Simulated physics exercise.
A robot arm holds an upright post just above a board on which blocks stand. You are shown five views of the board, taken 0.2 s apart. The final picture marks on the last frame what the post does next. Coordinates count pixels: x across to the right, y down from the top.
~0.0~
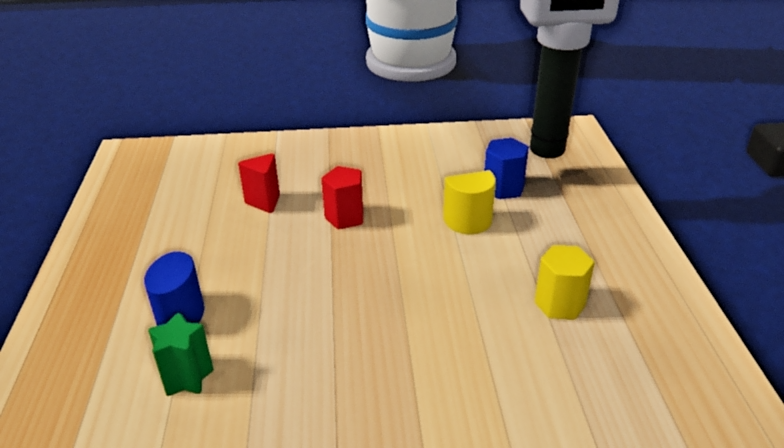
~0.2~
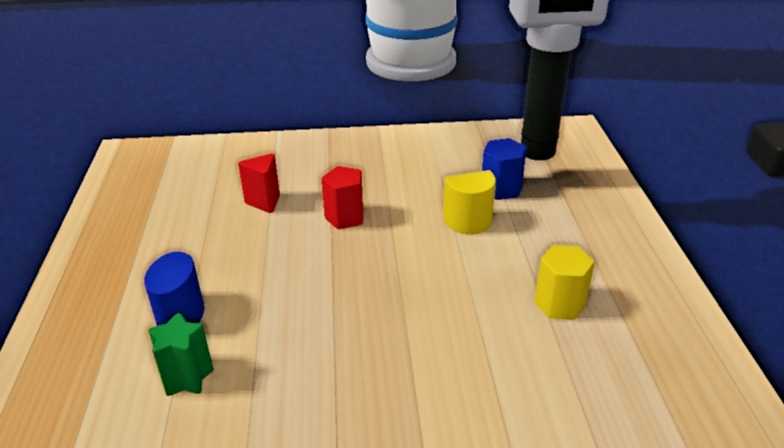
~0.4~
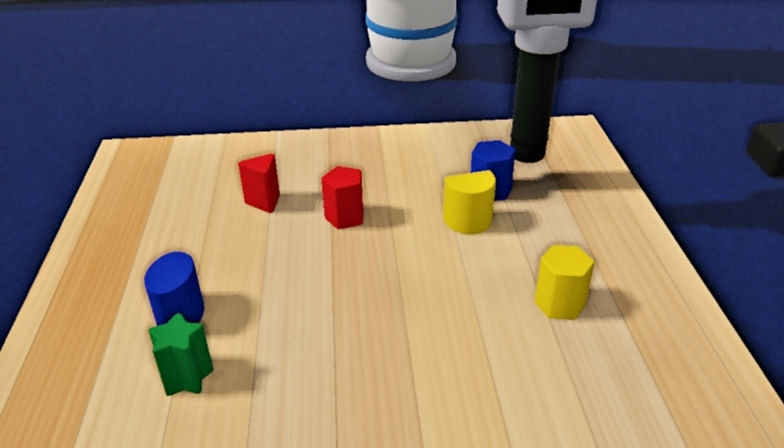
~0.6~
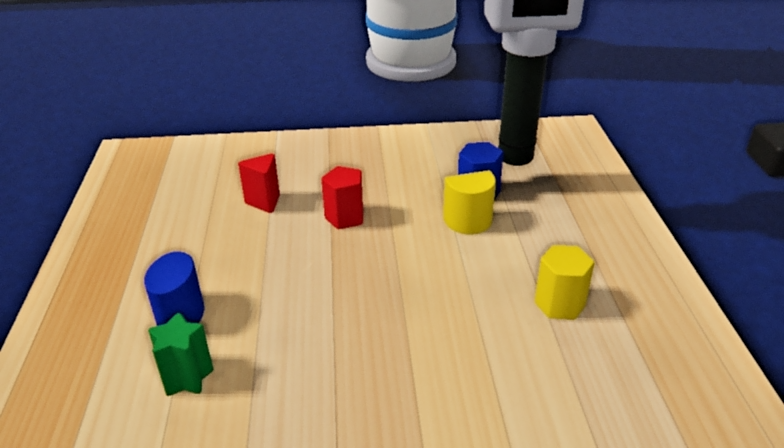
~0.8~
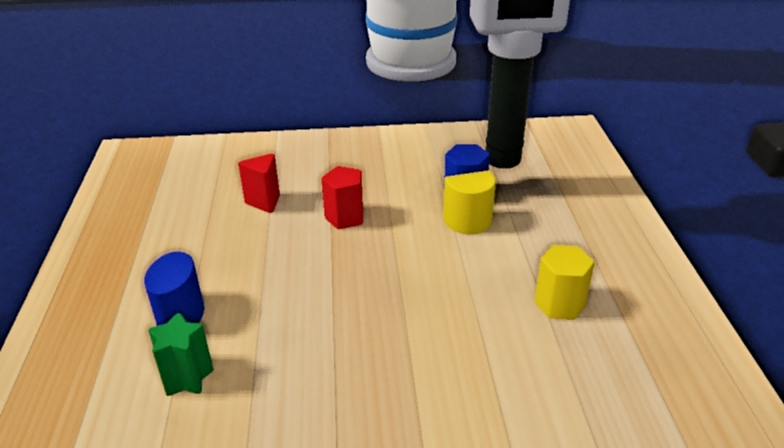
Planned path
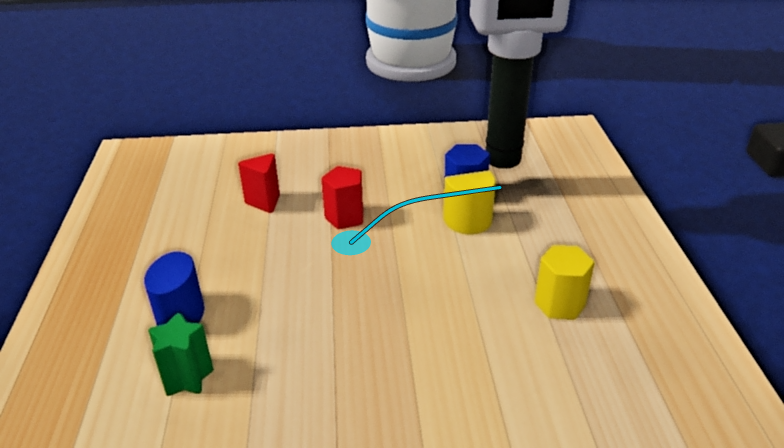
A robot arm holding a black post moved left along the far side of a wooden board, pushing a blue hexagonal block behind the yellow half-round one while the other blocks stayed still.
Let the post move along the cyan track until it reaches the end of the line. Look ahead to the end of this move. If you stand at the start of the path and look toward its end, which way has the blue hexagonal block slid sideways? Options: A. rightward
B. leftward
A: Rightward.
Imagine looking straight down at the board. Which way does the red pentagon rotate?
It rotates counterclockwise.
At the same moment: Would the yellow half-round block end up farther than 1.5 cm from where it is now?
Answer: No.
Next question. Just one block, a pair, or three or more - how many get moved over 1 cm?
By the end of the path, two blocks have moved more than about a centimetre.
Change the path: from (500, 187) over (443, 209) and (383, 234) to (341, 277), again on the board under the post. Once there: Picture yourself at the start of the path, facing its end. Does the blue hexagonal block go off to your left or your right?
That's a shift to the right.
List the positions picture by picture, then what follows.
The first picture shows post tip (547, 151); block tops, red pentagon (343, 176); blue hexagonal block (508, 148); yellow half-round block (473, 181).
The second picture shows post (538, 153); blue hexagonal block (505, 148).
The third picture shows post (527, 155); blue hexagonal block (494, 150).
The fourth picture shows post (516, 158); blue hexagonal block (482, 152).
The fifth picture shows post (503, 161); red pentagon (343, 176); blue hexagonal block (468, 153); yellow half-round block (473, 181).
Path on the board, from (500, 187) over (443, 196) and (390, 211) to (351, 243).
On the path given first. One third of the way, post (443, 169); blue hexagonal block (406, 159).
Two thirds of the way, post (389, 184); red pentagon (319, 179), turned 40° anticlockwise; blue hexagonal block (350, 165), turned 45° clockwise.
At the end, post (350, 214); red pentagon (308, 181), turned 40° anticlockwise; blue hexagonal block (343, 167), turned 65° clockwise; yellow half-round block in place.
